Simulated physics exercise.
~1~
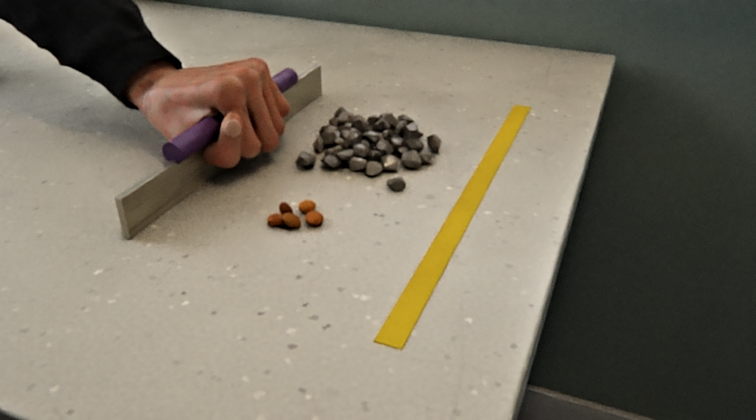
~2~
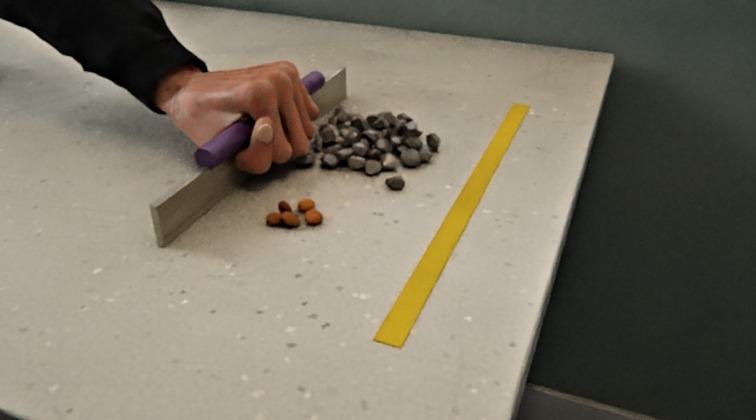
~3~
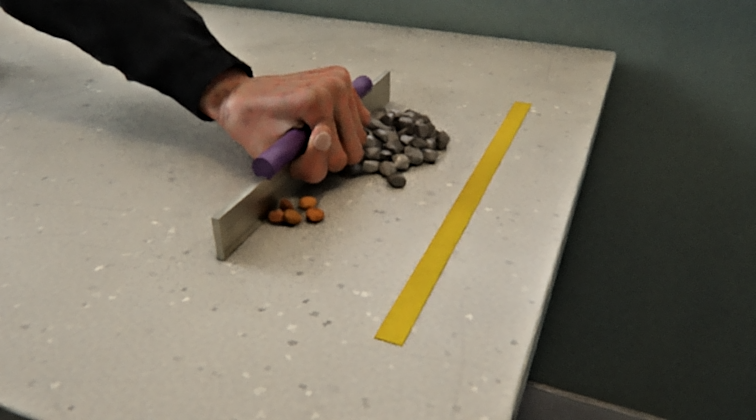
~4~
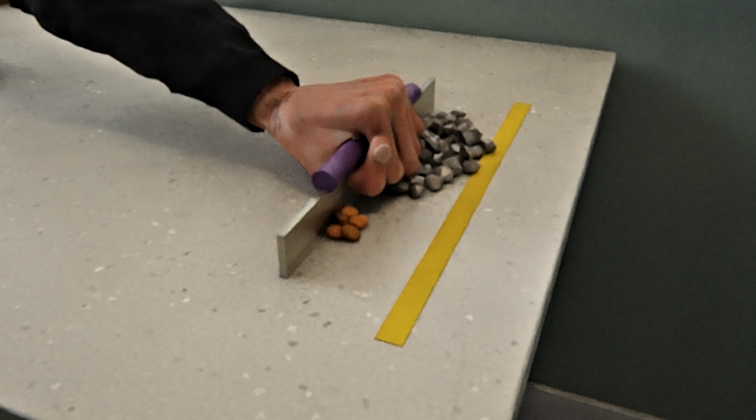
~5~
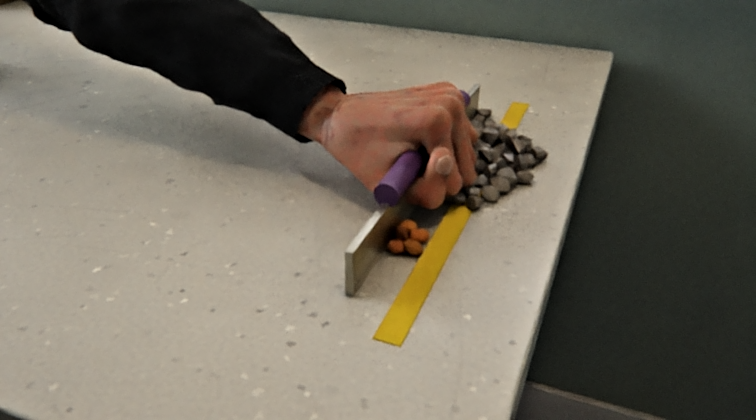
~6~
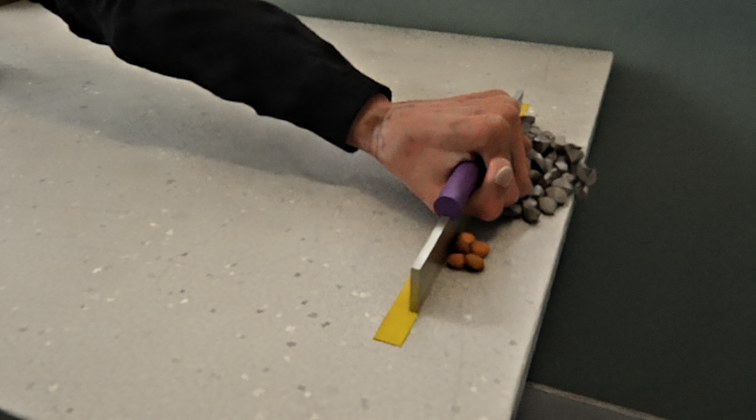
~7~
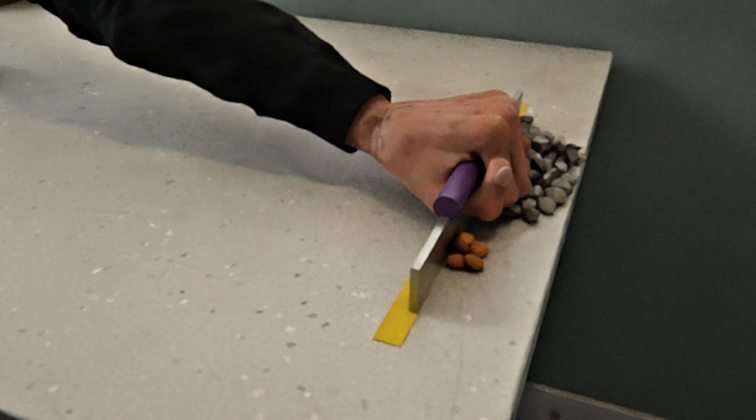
At the start, a hand in a black sleeve grips the purple handle of a long scraper on a pale speckled table, with a pile of grey stones and a few small orange-brown pieces lying between it and a strip of yellow tape. The scraper slides right, reaching the small pieces and the stones and pushing both along. The stones cross the tape first, spreading toward the table's right edge. The orange-brown pieces follow over the tape. The scraper stops on the tape, with the orange-brown pieces still on the table and the grey stones crowded at the edge, a few going over.
